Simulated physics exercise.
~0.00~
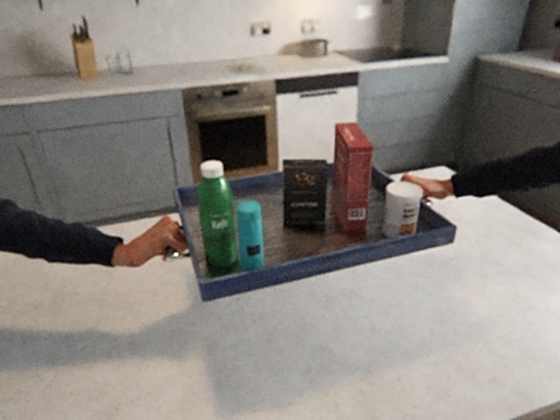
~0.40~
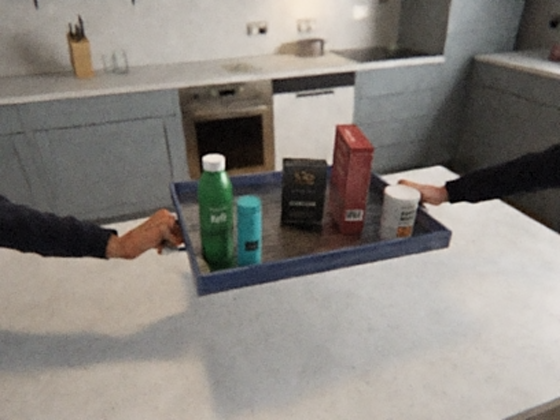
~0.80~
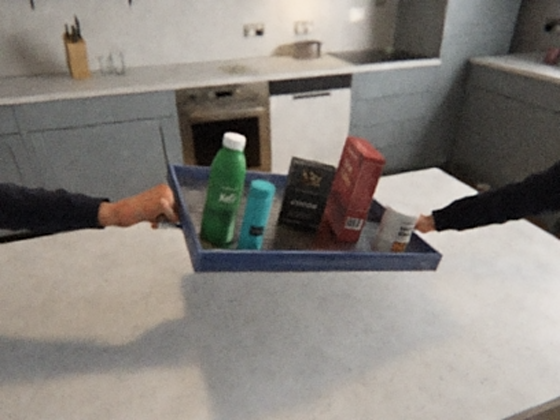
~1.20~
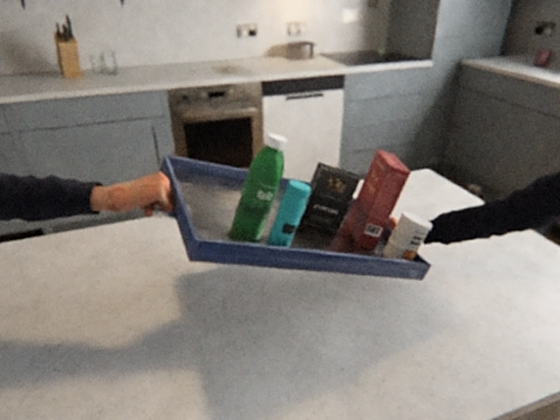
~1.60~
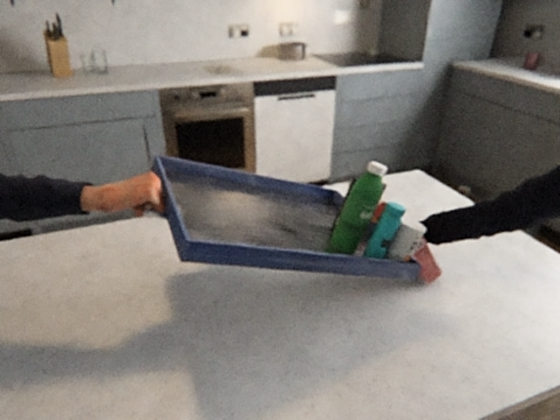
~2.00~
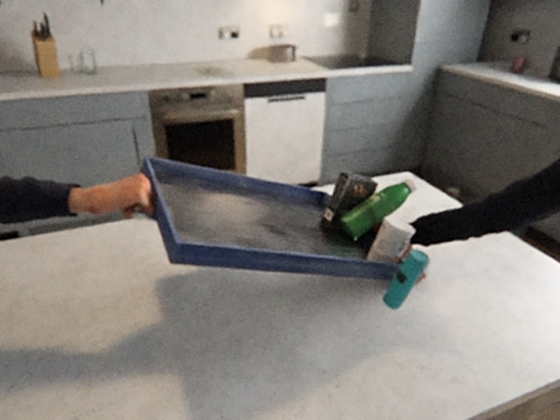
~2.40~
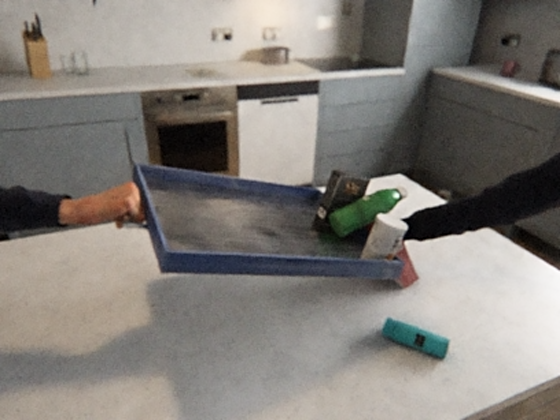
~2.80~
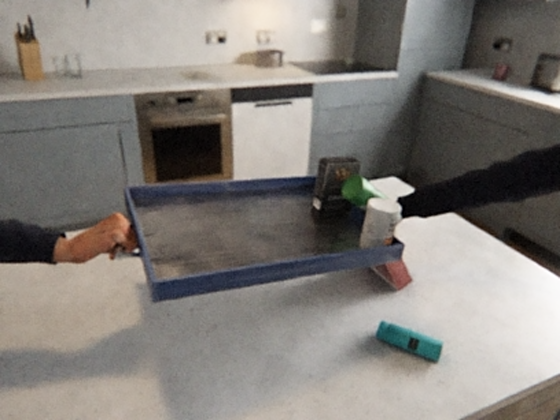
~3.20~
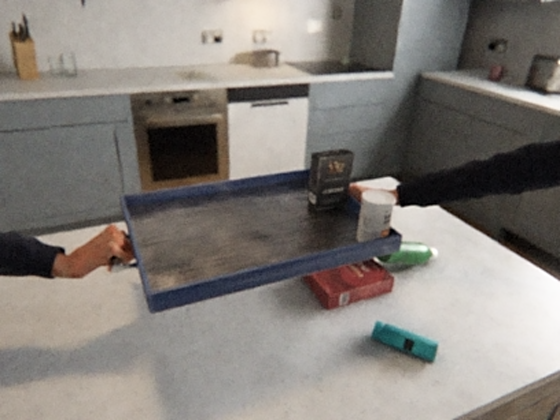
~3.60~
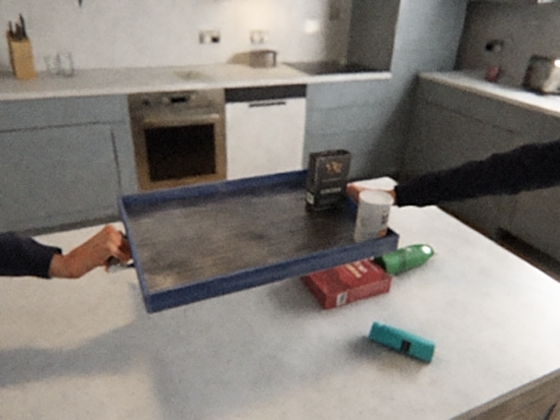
Blue tray tilting right in two hands, spilling turquoise shaker, red packet and green bottle onto table, then levelling with two items aboard.
